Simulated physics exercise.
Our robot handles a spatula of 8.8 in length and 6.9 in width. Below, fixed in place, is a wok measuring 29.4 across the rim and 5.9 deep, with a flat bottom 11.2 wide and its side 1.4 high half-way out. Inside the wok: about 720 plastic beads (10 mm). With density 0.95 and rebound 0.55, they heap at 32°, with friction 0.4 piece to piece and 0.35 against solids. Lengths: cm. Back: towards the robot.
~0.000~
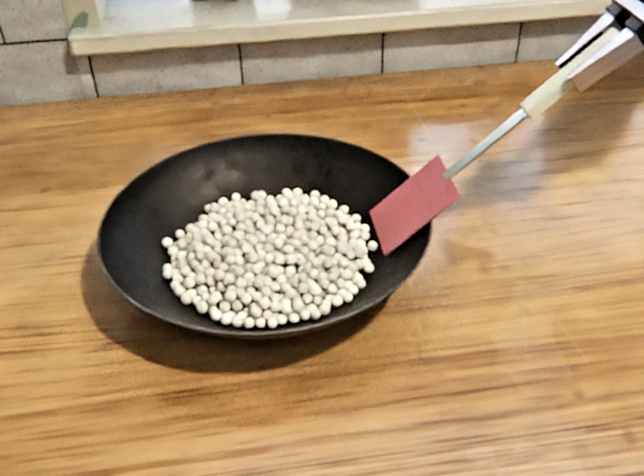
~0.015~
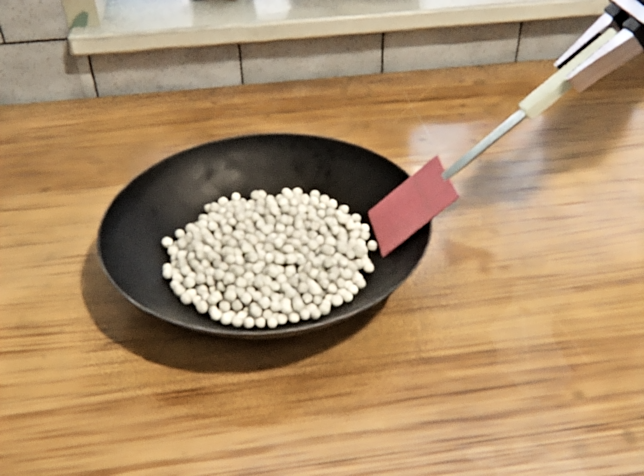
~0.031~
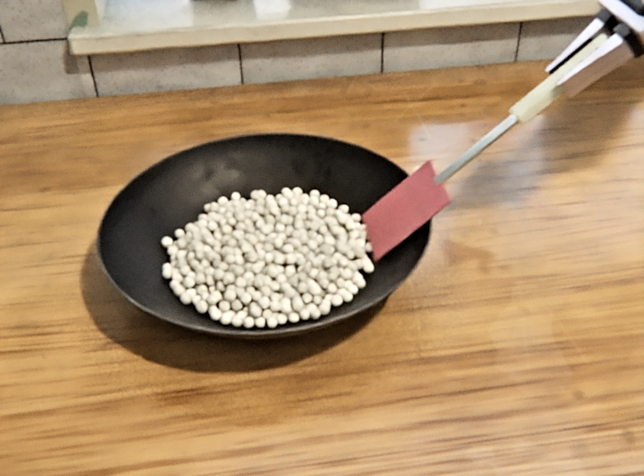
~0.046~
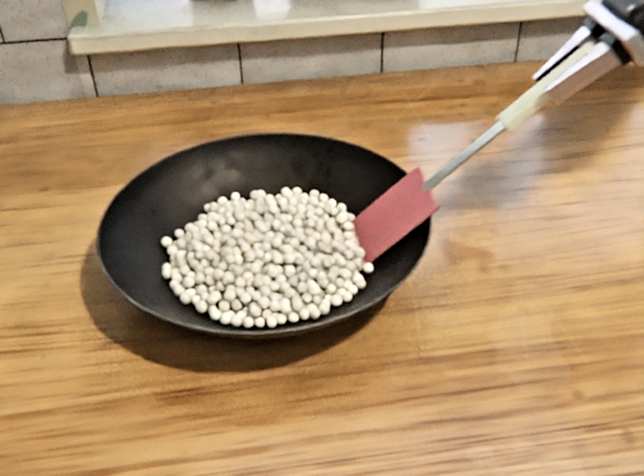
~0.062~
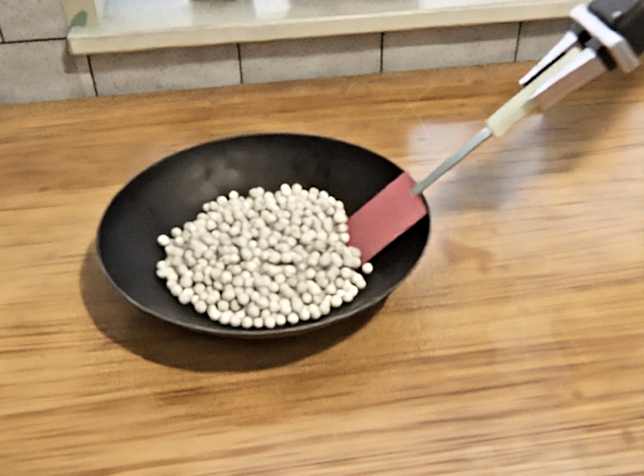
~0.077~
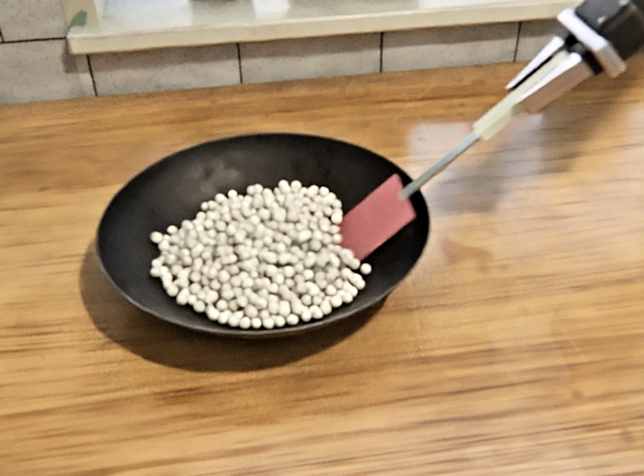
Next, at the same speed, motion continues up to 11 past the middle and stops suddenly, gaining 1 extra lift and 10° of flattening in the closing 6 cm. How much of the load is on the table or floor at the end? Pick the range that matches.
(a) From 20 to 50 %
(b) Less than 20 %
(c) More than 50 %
Option b: Less than 20 %.
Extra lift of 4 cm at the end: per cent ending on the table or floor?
15 %.
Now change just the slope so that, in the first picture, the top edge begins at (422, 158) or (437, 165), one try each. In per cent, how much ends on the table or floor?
First try around 20 percent, second around 15 percent.
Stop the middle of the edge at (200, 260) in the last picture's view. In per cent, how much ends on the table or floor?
About 0 per cent.
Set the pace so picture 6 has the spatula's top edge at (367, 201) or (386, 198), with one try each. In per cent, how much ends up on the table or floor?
I'd estimate close to 25 and 25 in a hundred.
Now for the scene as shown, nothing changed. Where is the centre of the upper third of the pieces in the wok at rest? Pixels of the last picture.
It is centred around (179, 253).
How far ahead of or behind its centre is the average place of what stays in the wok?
Some 3.5 cm ahead of the centre.
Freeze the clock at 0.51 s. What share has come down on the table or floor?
It is near 10 percent.
After 0.17 s, sloping 42°, highest piece 4 above the table; 723 in the wok.
After 0.26 s, sloping 40°, highest piece 5 above the table; 723 in the wok.
After 0.51 s, sloping 32°, highest piece 7 above the table; 623 in the wok, 86 on the table or floor, 14 on the blade or in flight.
After 1.56 s, sloping 32°, highest piece 6 above the table; 621 in the wok, 102 on the table or floor.
In the end, 621 in the wok, 102 on the table or floor. That is 14 % on the table or floor.
